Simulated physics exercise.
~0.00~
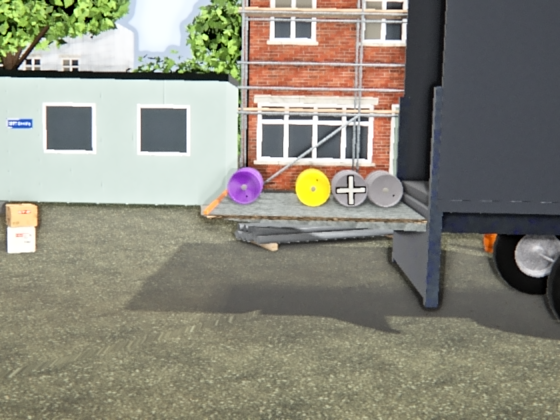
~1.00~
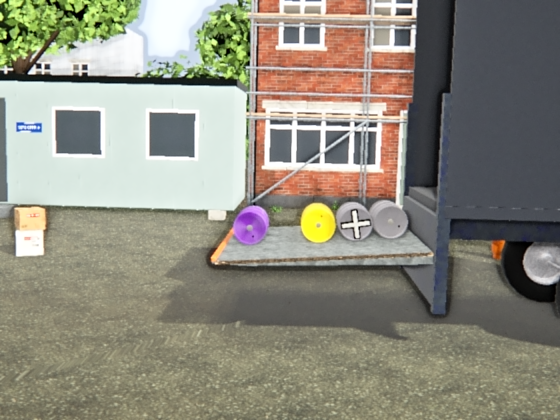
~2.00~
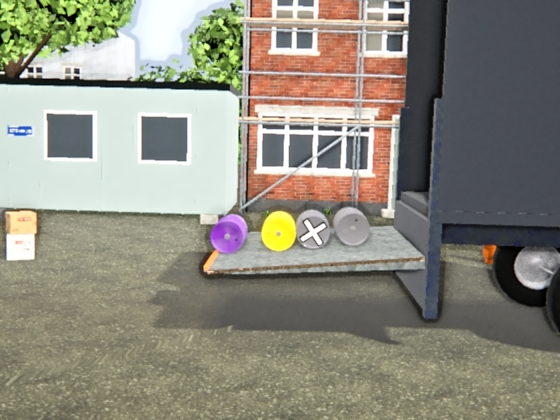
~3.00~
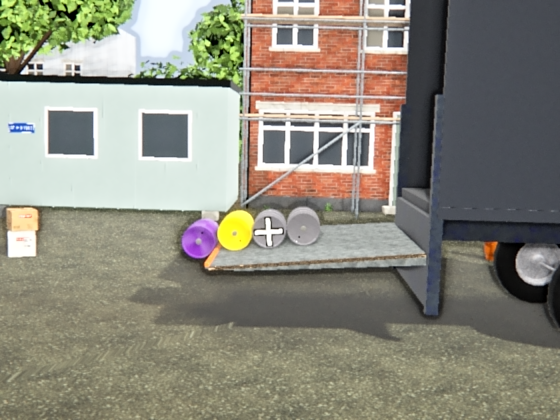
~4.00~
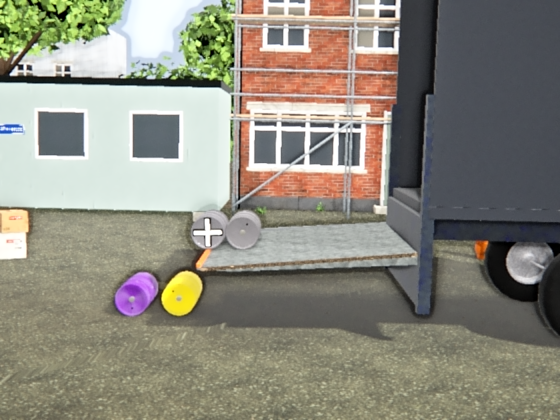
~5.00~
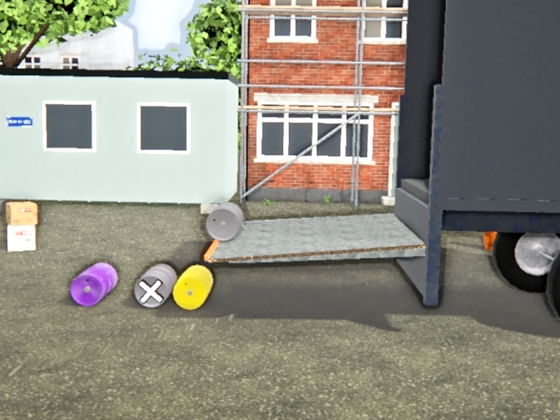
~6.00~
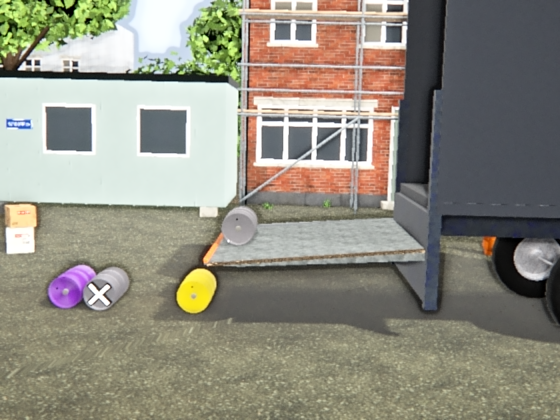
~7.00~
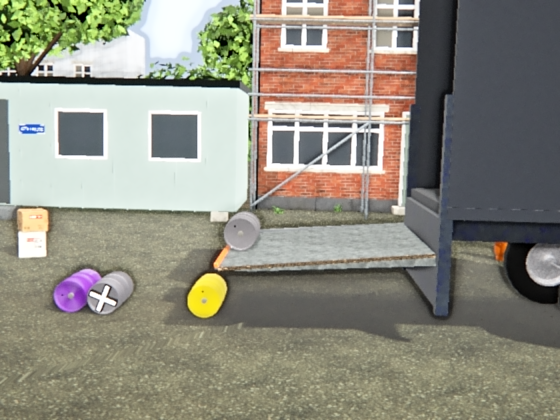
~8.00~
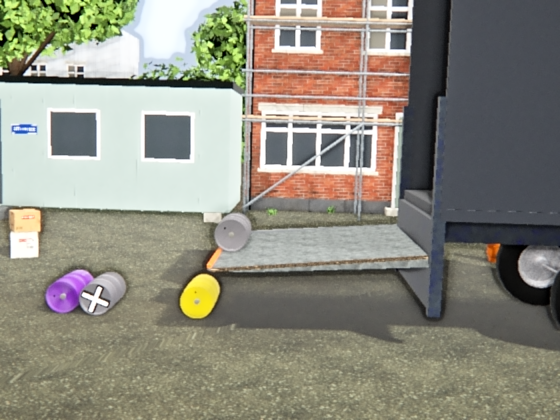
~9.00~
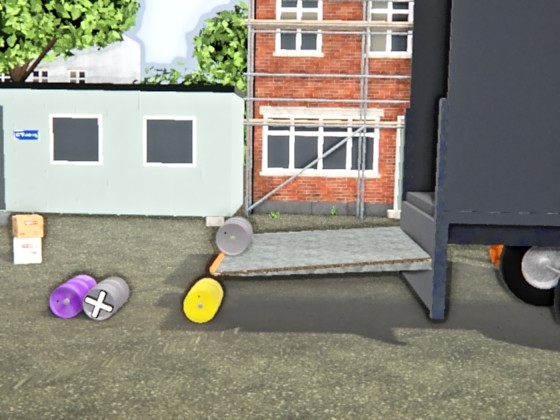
A lorry's tail platform lowers and tilts, sending purple, yellow and cross-marked kegs over its left edge, one grey keg staying aboard.
